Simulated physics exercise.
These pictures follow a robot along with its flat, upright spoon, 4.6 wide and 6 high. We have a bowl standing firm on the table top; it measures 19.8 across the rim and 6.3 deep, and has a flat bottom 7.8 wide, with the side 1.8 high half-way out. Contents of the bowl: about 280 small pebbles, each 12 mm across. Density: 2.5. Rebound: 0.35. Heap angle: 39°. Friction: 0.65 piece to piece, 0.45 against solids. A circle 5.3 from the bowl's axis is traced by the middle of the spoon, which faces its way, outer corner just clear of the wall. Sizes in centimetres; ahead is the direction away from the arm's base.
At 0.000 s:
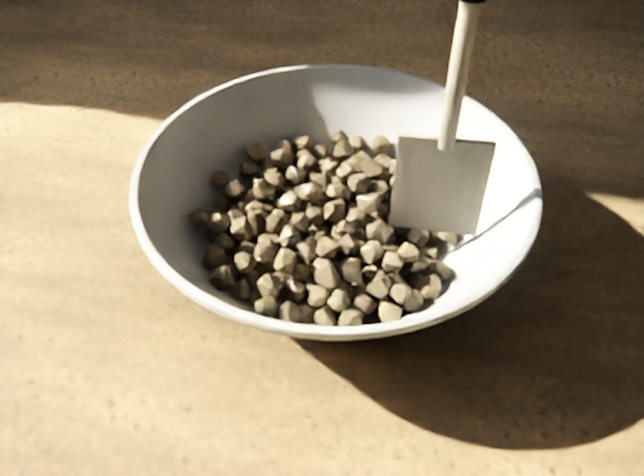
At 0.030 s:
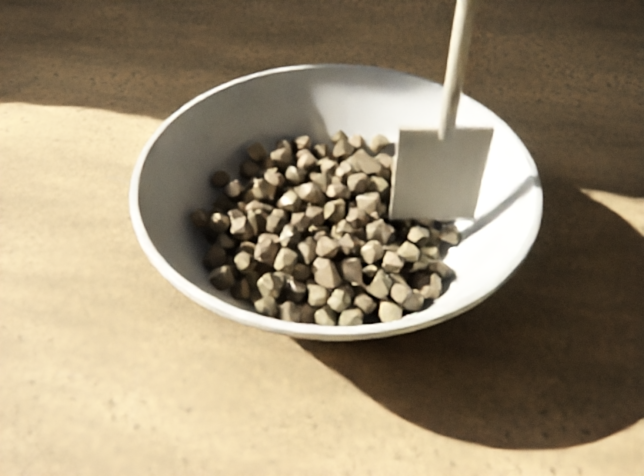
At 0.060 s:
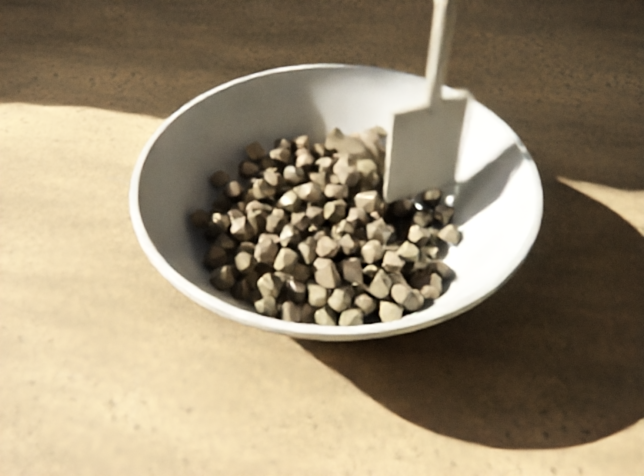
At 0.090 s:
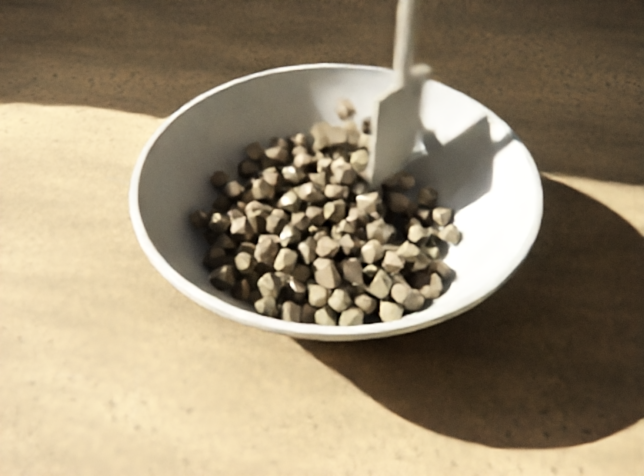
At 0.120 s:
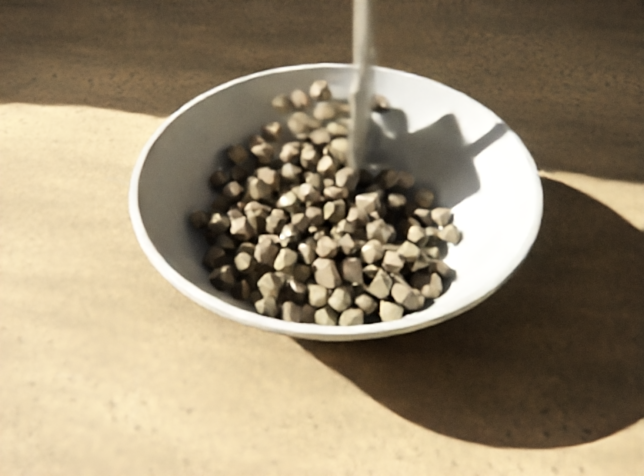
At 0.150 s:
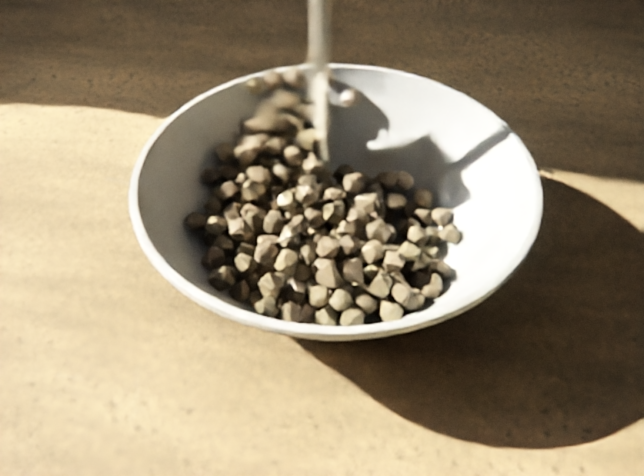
At first, a flat, upright spoon stands at the right side of a white bowl partly filled with small brownish pebbles. The spoon sweeps around the far side toward the left, turning edge-on as it goes, and pushes some pebbles up along the bowl's back wall, leaving them bunched at the back left.
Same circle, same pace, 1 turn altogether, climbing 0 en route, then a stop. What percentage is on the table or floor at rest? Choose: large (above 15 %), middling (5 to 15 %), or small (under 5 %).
Large.
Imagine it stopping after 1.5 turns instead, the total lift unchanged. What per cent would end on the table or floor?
I'd expect some 30 per cent.
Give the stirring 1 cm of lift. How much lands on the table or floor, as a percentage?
Estimate: Close to 10 %.
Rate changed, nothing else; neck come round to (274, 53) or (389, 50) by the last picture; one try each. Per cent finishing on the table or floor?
Some 25 and 10 per cent.
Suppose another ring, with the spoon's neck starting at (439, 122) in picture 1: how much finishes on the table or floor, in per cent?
About 25 %.
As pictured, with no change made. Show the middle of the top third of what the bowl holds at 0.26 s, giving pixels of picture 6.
Around (241, 239).
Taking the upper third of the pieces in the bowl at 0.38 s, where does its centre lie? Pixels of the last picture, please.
Centre estimate: (417, 262).
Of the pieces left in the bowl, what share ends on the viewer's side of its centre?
Around 40 percent of it.
By 0.26 s, 202° round, highest piece 8 above the table; 269 in the bowl, 8 in flight or on the tool.
By 0.38 s, 296° round, highest piece 9 above the table; 248 in the bowl, 8 on the table or floor, 21 in flight or on the tool.
By 0.63 s, 0° round, highest piece 6 above the table; 219 in the bowl, 57 on the table or floor, 1 in flight or on the tool.
By 1.33 s, 0° round, highest piece 6 above the table; 219 in the bowl, 58 on the table or floor.
Final count, 219 in the bowl, 58 on the table or floor. That is 21 % on the table or floor.
